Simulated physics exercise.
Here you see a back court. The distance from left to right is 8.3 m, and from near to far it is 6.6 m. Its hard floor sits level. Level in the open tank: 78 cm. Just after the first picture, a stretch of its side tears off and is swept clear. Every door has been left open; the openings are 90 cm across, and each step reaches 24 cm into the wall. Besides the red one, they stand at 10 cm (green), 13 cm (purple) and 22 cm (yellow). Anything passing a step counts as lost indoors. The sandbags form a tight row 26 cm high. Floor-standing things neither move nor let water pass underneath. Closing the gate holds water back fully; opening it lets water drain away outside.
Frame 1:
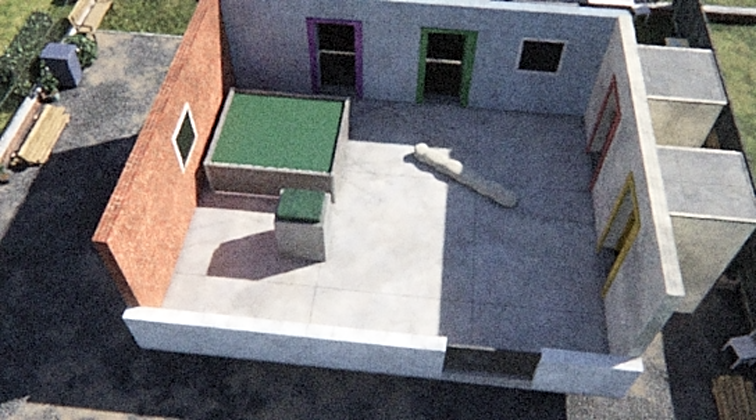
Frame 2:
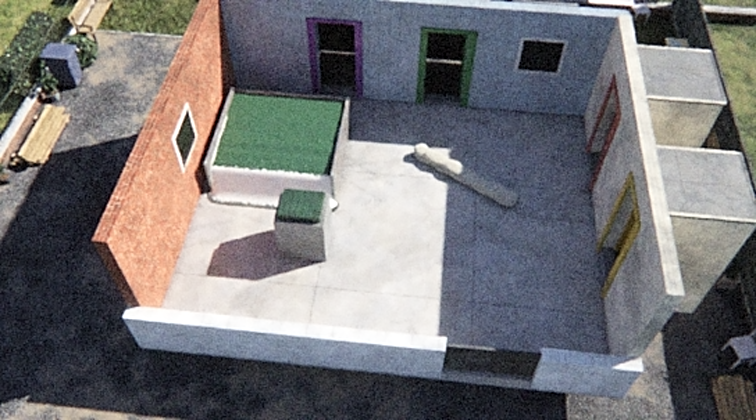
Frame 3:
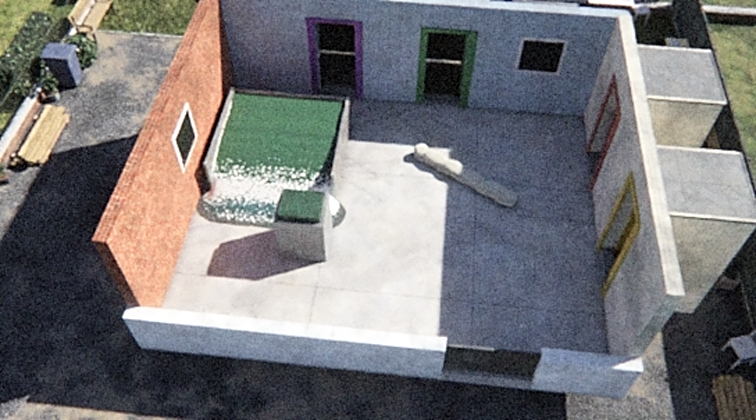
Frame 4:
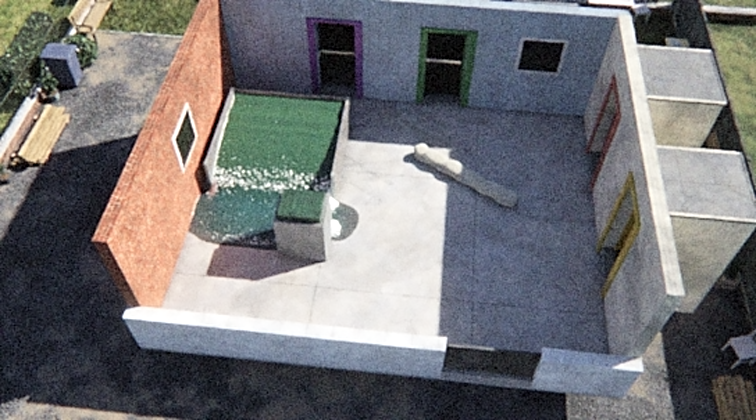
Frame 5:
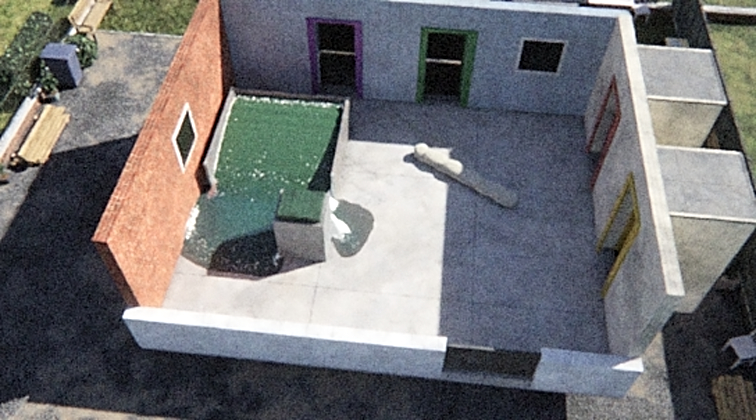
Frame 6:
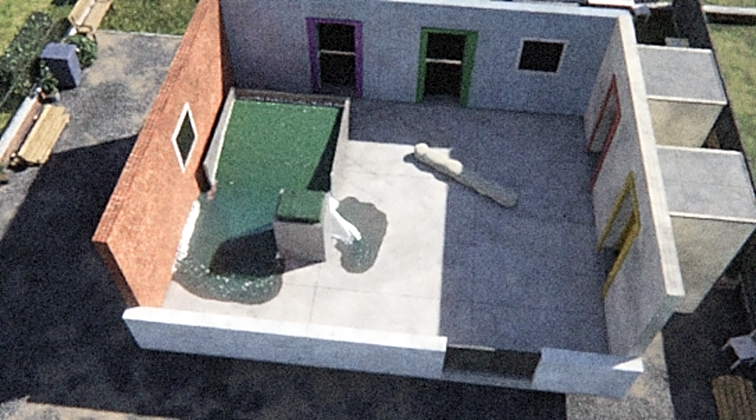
In a walled back court, green-looking water sits level in an open tank at the left, near a small block with a green top. The tank's near side gives way, and water pours out in white foam, then spreads darkly around both sides of the block while the tank's level lowers.
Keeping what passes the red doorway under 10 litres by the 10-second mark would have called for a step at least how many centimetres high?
It would have called for about 7 cm.
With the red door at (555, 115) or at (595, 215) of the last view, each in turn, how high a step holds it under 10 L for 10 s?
First place around 18 cm, second around 18 cm.
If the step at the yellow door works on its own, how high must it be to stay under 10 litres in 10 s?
At yellow, roughly 26 cm.
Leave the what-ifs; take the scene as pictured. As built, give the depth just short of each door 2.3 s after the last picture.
Centimetres: Green = 0, red = 0, purple = 0, yellow = 3.
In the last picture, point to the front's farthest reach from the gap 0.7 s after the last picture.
Around pixel (432, 314).
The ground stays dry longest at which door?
Answer: Green.
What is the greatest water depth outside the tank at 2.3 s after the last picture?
I'd estimate roughly 42 cm.
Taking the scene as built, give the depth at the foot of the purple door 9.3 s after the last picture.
About 9.0 cm.
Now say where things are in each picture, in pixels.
Still water, 78 cm deep, in the open tank at (280, 132); the red door at (602, 138) is dry, in the first frame.
The gap is at (273, 188), the front 0.3 m out at (214, 199); the back of the open tank holds 78 cm, in the second frame.
The gap is at (273, 188), the front 0.8 m out at (239, 223); the back of the open tank holds 78 cm, in the third frame.
Water pours out at (273, 189) and has run 1.3 m, to (210, 239); about 16 cm deep outside, 77 cm at the back, in the fourth frame.
The front is at (222, 269), 1.9 m from the gap at (273, 190); 5.0 m2 of floor is wet, 70 cm left at the back, in the fifth frame.
Water pours out at (273, 189) and has run 2.5 m, to (205, 294); about 11 cm deep outside, 65 cm at the back; the red door at (602, 138), 6.9 m from the gap, is still 5.0 m from the nearest water, in the sixth frame.
Then, 0.7 s after the last picture water covers 30 % of the floor, deepest (56 cm) near (183, 332); it has not reached the red door.
Then, 2.3 s after the last picture water covers 60 % of the floor, deepest (42 cm) near (154, 329); it has not reached the red door.
Then, 9.3 s after the last picture water covers 95 % of the floor, deepest (16 cm) near (561, 117); 10 cm at the red door, 0 litres in over its 12 cm step.
At the red door as built, the water peaked near 11 cm, 5.5 s after the last picture.
With a step of 6.5 cm, 14 litres would have come in within the 10 s; with 8.5 cm, 5 litres. So under 10 litres takes about 7 cm.
